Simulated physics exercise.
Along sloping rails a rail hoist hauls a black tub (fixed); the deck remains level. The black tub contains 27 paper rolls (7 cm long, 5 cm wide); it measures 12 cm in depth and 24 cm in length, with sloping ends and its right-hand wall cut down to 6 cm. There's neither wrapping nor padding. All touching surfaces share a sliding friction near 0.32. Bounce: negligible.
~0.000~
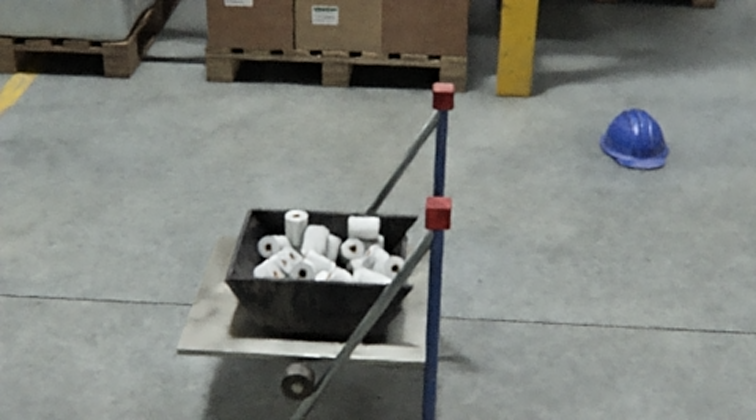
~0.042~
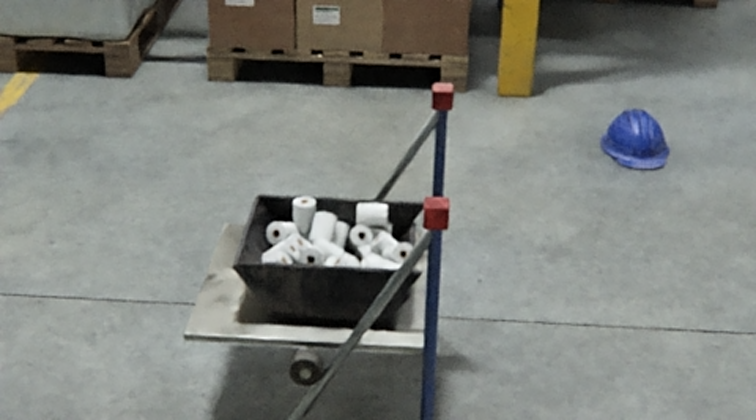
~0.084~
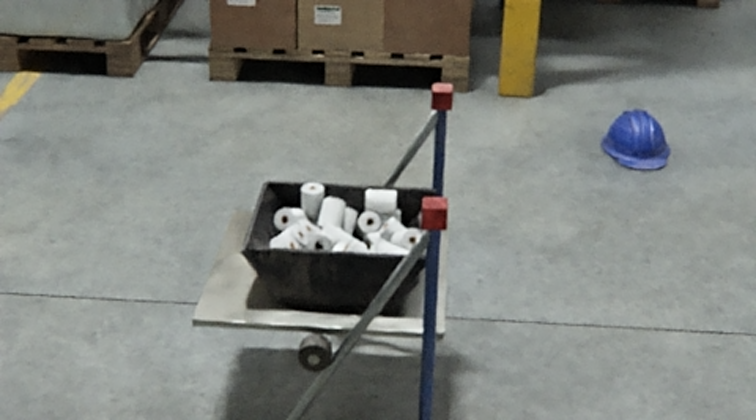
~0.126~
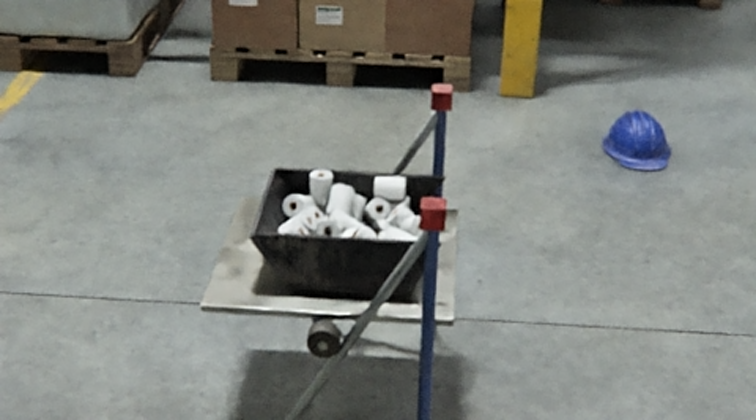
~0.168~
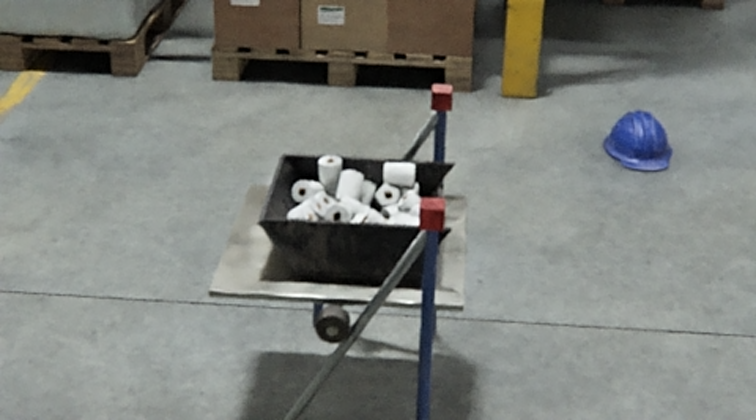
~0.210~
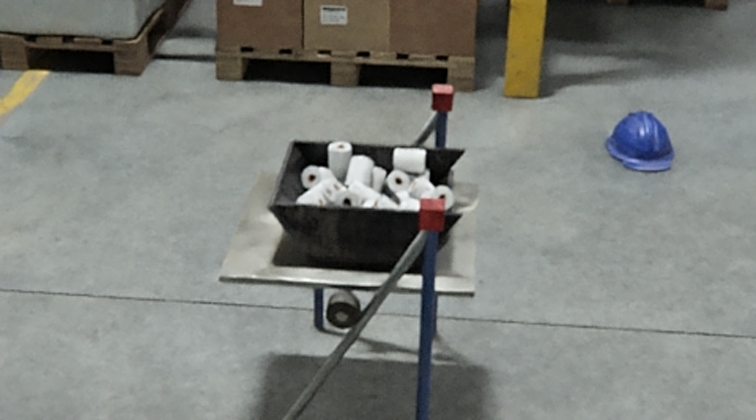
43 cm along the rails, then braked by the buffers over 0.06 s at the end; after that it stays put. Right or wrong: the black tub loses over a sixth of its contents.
Wrong.
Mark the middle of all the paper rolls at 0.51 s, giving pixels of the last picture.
Somewhere around pixel (430, 124).
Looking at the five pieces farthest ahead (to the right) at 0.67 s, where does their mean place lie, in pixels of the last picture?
The five leading pieces sit around (500, 128) in the last view.
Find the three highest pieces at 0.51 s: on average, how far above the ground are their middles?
Their middles sit some 78 cm up.
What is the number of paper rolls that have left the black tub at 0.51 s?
About 0.
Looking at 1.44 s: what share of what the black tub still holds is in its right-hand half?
I'd say near 60 out of a hundred.
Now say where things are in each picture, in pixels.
In the first picture (places track the rim corner closest to us here), black tub (414, 286); 0 cm travelled; all still inside.
Black tub (423, 272); 4 cm travelled, in the second picture.
Black tub (432, 257); 9 cm travelled, in the third picture.
Black tub (442, 243); 13 cm travelled, in the fourth picture.
Black tub (452, 229); 17 cm travelled, in the fifth picture.
Black tub (463, 214); 21 cm travelled; all still inside, in the sixth picture.
After 0.39 s, braking begins.
After 0.51 s, the black tub has all 27.
After 0.67 s, the black tub is down by 1 of 27.
After 0.89 s, the black tub is down by 2 of 27.
Outcome (at 1.44 s), the black tub is down by 2 of 27. Asked share, 2 of 27, 7 per cent.
